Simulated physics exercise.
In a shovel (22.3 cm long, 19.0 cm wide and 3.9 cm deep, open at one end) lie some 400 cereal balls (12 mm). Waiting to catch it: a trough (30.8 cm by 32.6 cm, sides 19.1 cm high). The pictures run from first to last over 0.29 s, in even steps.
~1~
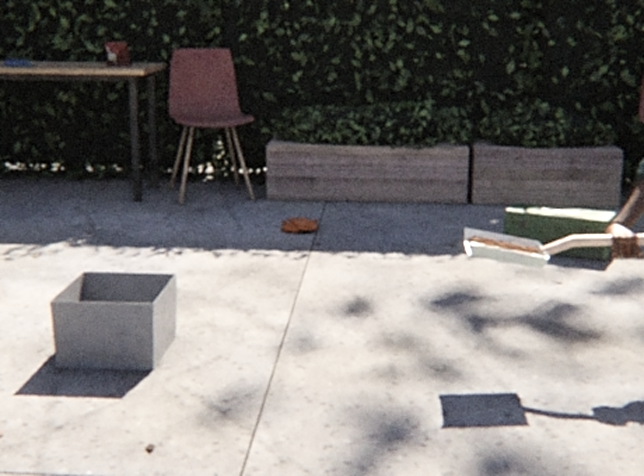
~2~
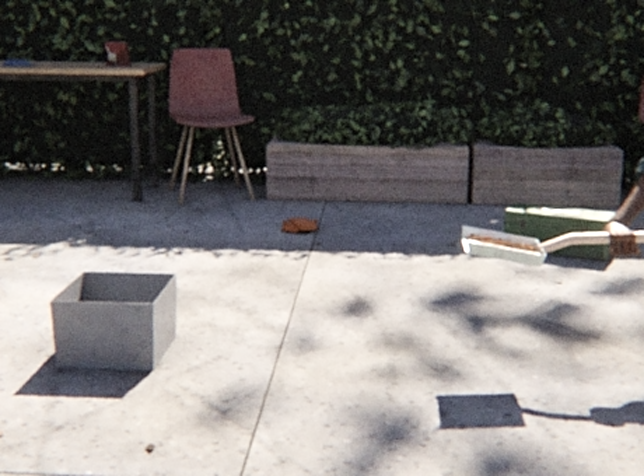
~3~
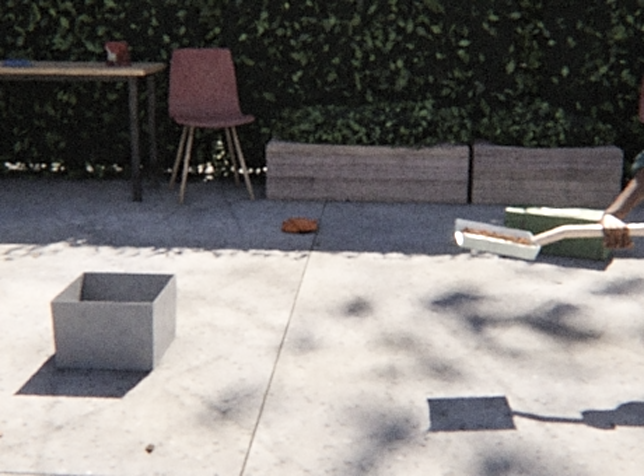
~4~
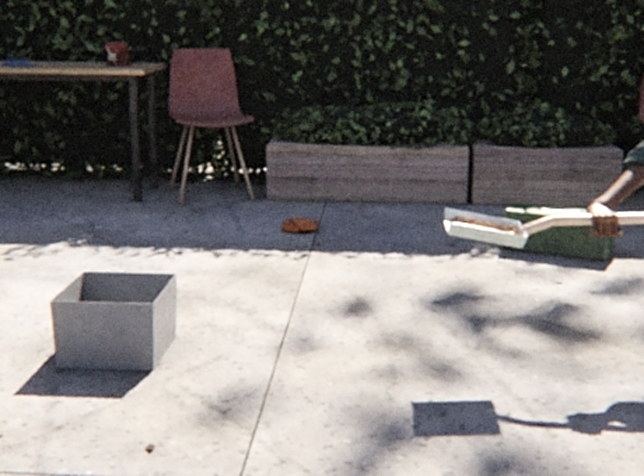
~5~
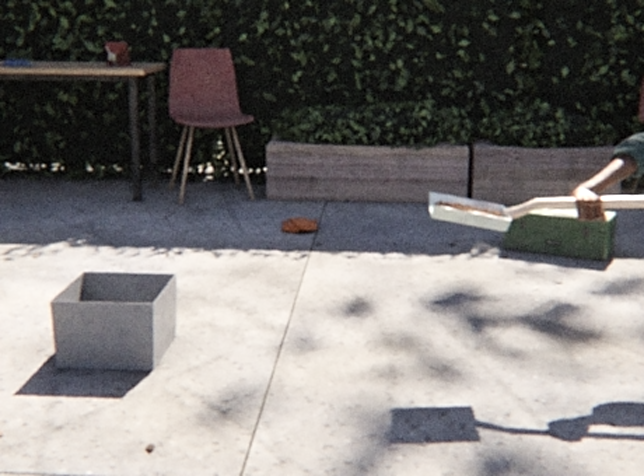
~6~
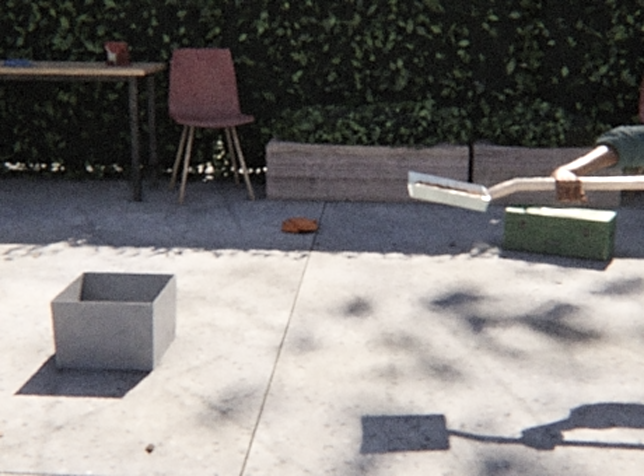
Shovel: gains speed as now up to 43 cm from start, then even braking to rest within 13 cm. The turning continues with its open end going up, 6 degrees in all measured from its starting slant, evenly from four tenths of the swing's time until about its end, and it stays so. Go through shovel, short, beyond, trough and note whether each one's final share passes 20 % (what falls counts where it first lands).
Outcome: Shovel: Never exceeds a fifth; on the ground short of the target's middle: Exceeds a fifth; ground beyond: Never exceeds a fifth; trough: Exceeds a fifth.
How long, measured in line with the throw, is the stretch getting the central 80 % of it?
Length approx. 45 cm.
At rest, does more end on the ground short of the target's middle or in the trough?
More ends in the trough.
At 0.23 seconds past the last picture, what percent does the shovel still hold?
Some 45 per cent of the load.
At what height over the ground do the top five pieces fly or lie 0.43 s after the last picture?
About 75 cm.
Then, 0.13 s after the last picture, tilt 14 degrees; shovel 100 %; middle of all pieces near (388, 136).
Then, 0.23 s after the last picture, tilt 16 degrees; shovel 45 %, in the air 55 %; middle of all pieces near (334, 113).
Then, 0.33 s after the last picture, tilt 16 degrees; in the air 100 %; middle of all pieces near (287, 116).
Then, 0.43 s after the last picture, tilt 16 degrees; in the air 100 %; middle of all pieces near (242, 150).
In the end, shovel 0 %, short 40 %, beyond 0 %, trough 55 %.
